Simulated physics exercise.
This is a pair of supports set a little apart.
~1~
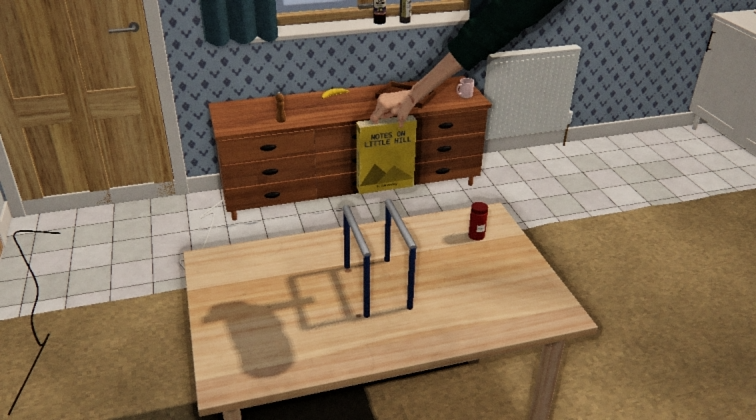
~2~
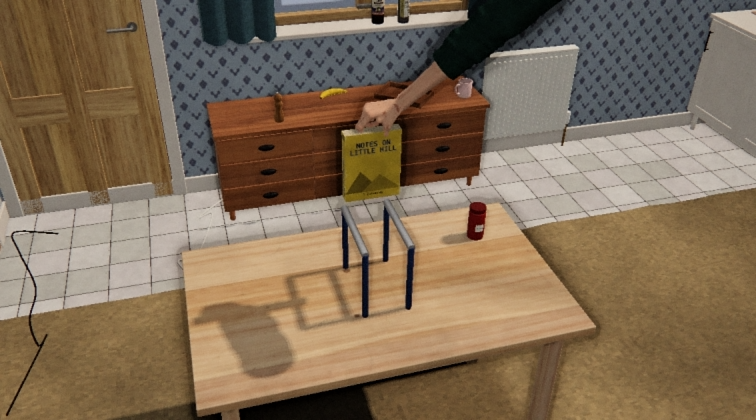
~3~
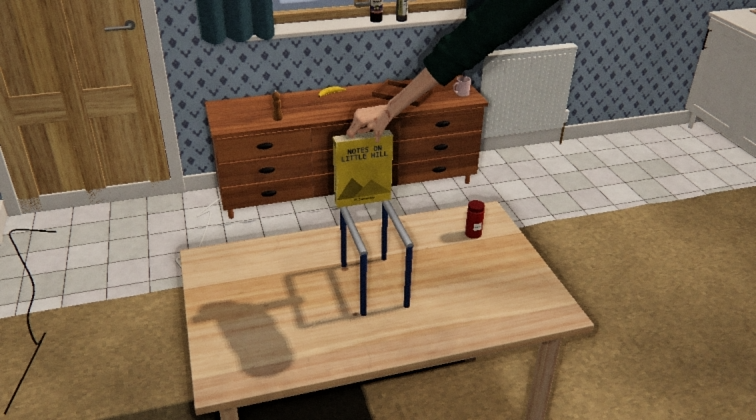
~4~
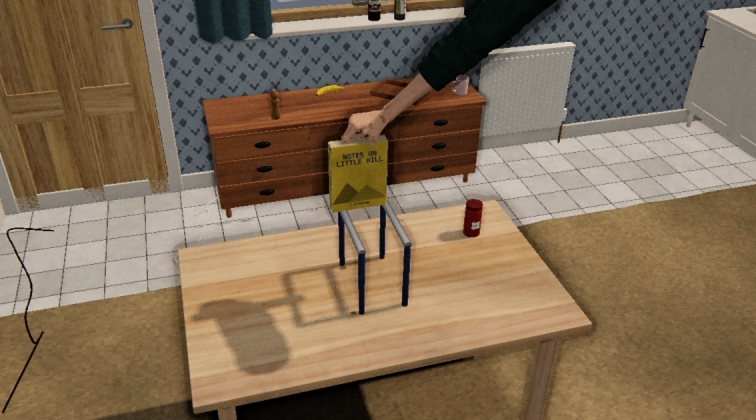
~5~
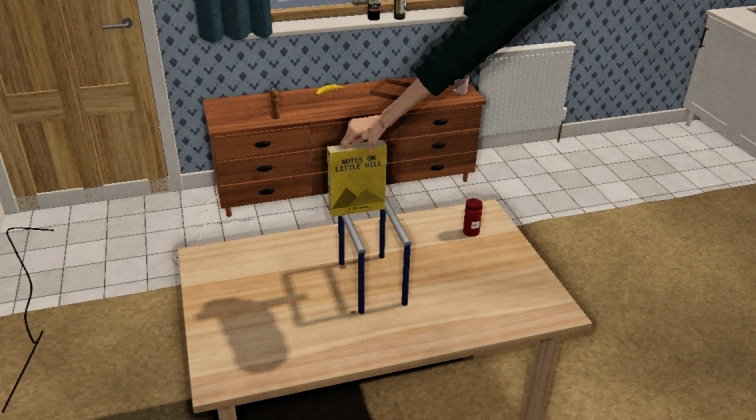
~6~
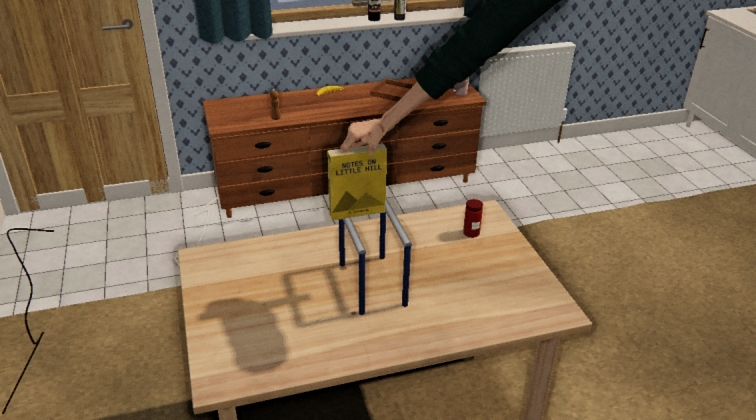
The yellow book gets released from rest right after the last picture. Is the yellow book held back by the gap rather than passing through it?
It stops at the gap.
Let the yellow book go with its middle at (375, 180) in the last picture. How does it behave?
It gets held up.
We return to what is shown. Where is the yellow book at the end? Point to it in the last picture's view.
End point in the final view: About (381, 201).
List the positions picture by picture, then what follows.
The first picture shows being brought over the gap; yellow book (386, 155); red jar (478, 221).
The second picture shows being brought over the gap; yellow book (372, 164); red jar (477, 221).
The third picture shows being brought over the gap; yellow book (363, 169); red jar (475, 220).
The fourth picture shows being brought over the gap; yellow book (358, 174); red jar (473, 218).
The fifth picture shows being brought over the gap; yellow book (357, 179); red jar (473, 218).
The sixth picture shows poised above the slot; yellow book (357, 182); red jar (473, 218).
Then, 0.20 s after the last picture, yellow book slid a little near (358, 194).
Then, 0.40 s after the last picture, yellow book tipped 33° from how it was near (376, 199).
Then, 0.50 s after the last picture, yellow book tipped 64° from how it was near (381, 201).
At rest, tipped over on the stand or table, yellow book; red jar in place. Seen from the same camera at the end, yellow book near (381, 201). The book is caught.
